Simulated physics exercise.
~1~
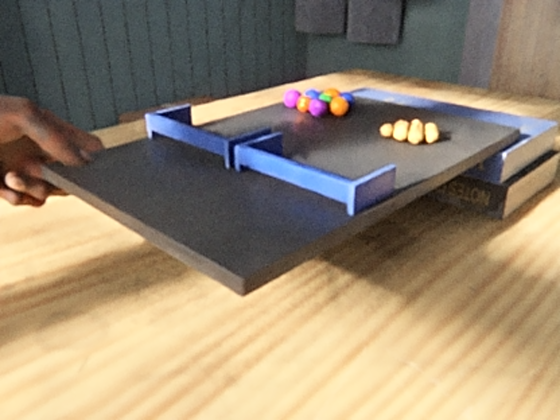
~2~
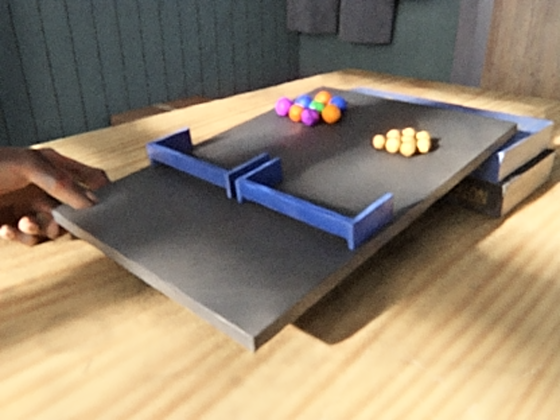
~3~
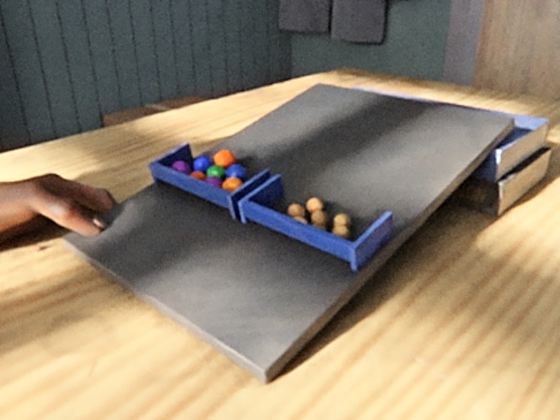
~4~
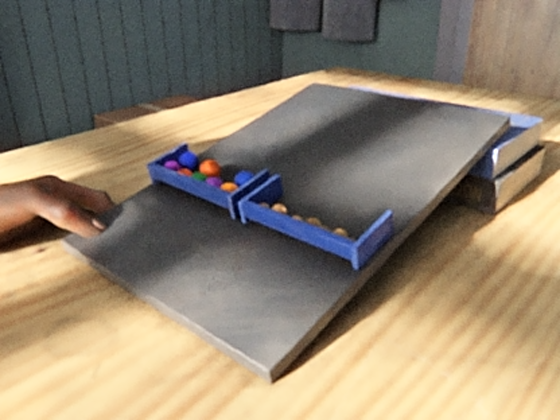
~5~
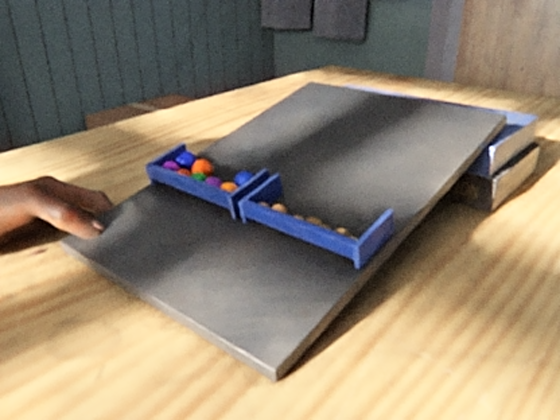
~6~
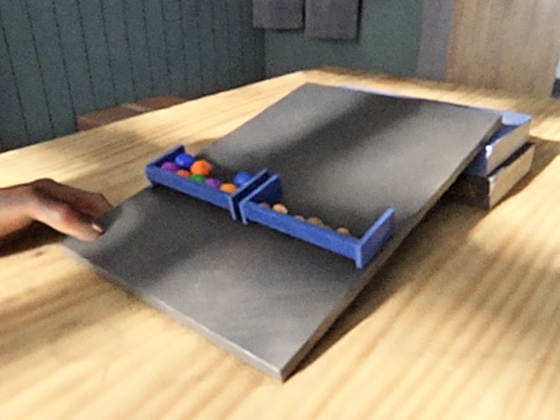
A dark grey board lies across a pale wooden table, seen from slightly above, with its far right end propped on a small stack of books and a hand holding its left end. Two blue barriers stand side by side across it, and farther up sit a cluster of purple, orange, blue and green balls and a smaller group of yellowish ones. The hand lowers its end until the board slopes down to the table. Both groups slide down toward the barriers as the view drifts slightly. The colourful balls settle behind the left barrier and the yellowish ones behind the right.
